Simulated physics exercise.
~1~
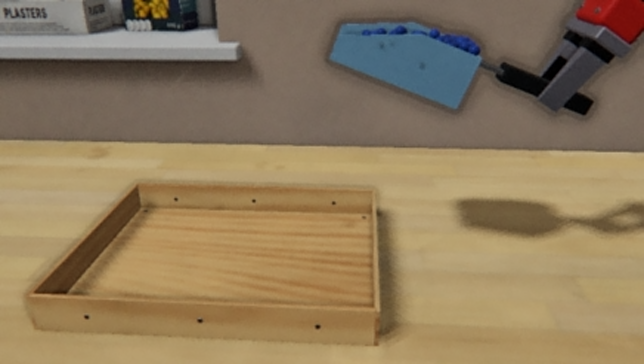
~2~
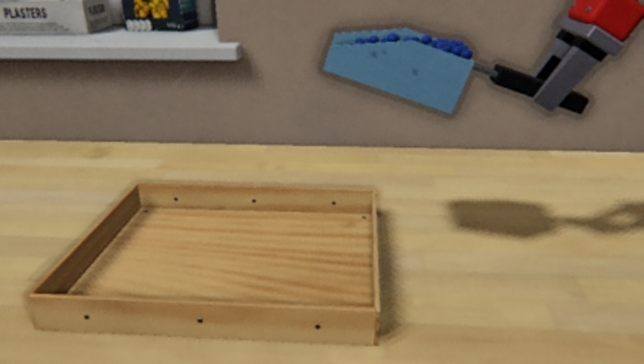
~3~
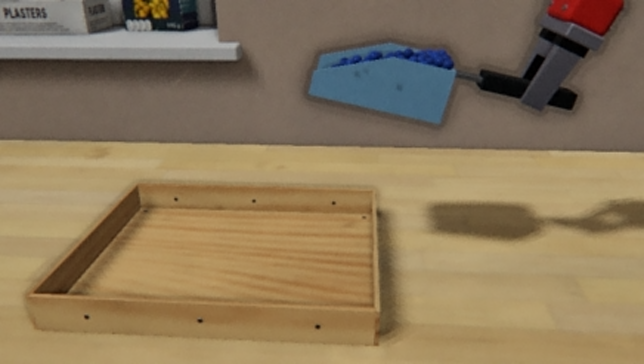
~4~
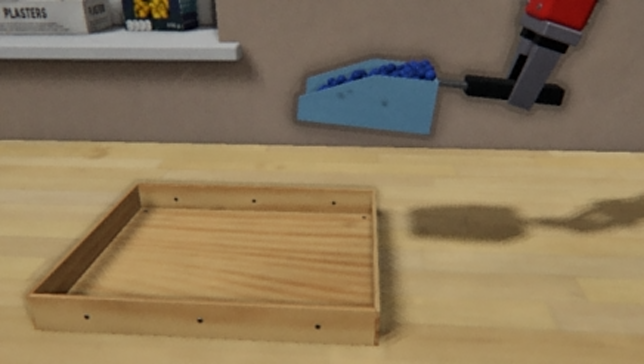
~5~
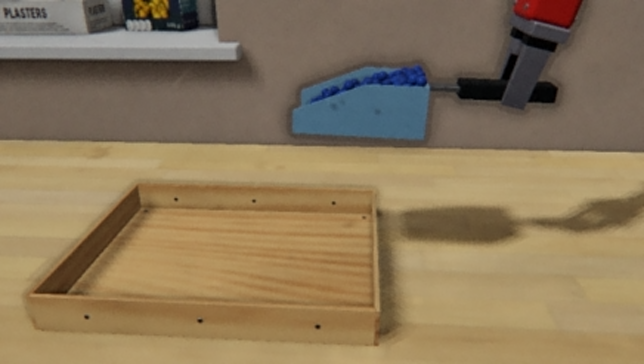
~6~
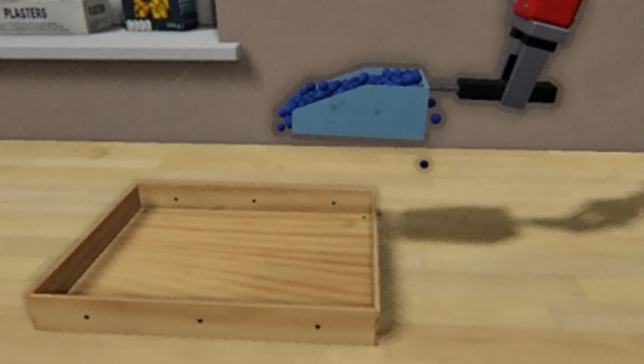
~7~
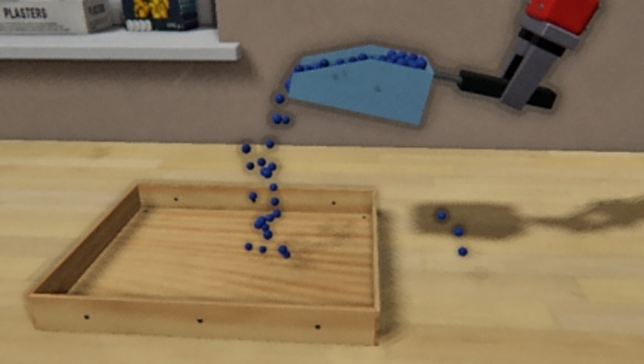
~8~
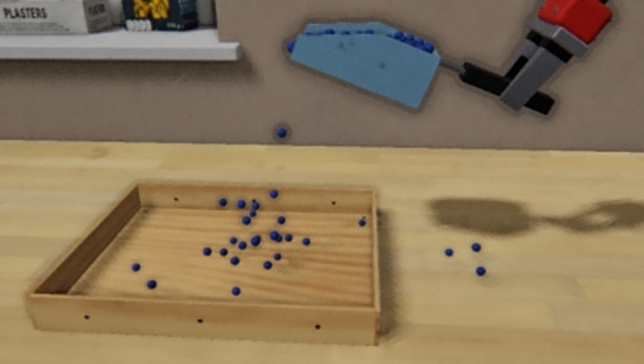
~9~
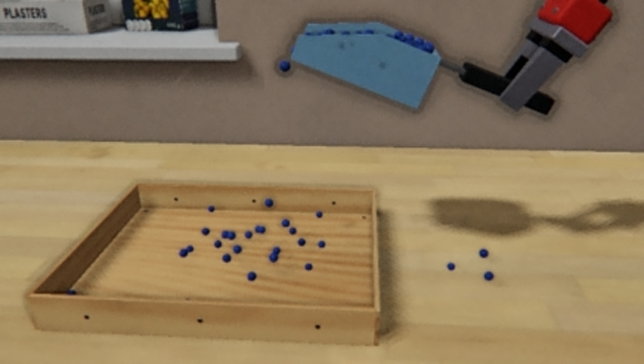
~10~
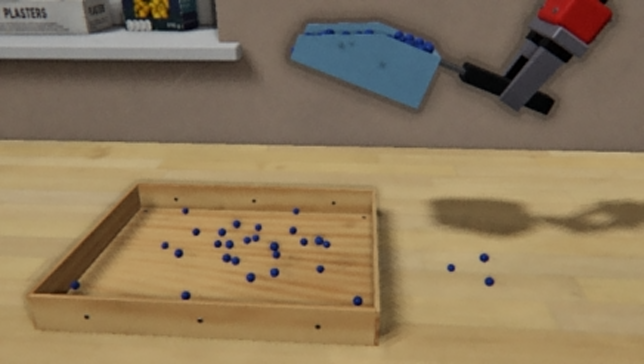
Above a wooden tabletop, a gripped blue scoop dips, spills some beads into a tray, and tilts back.
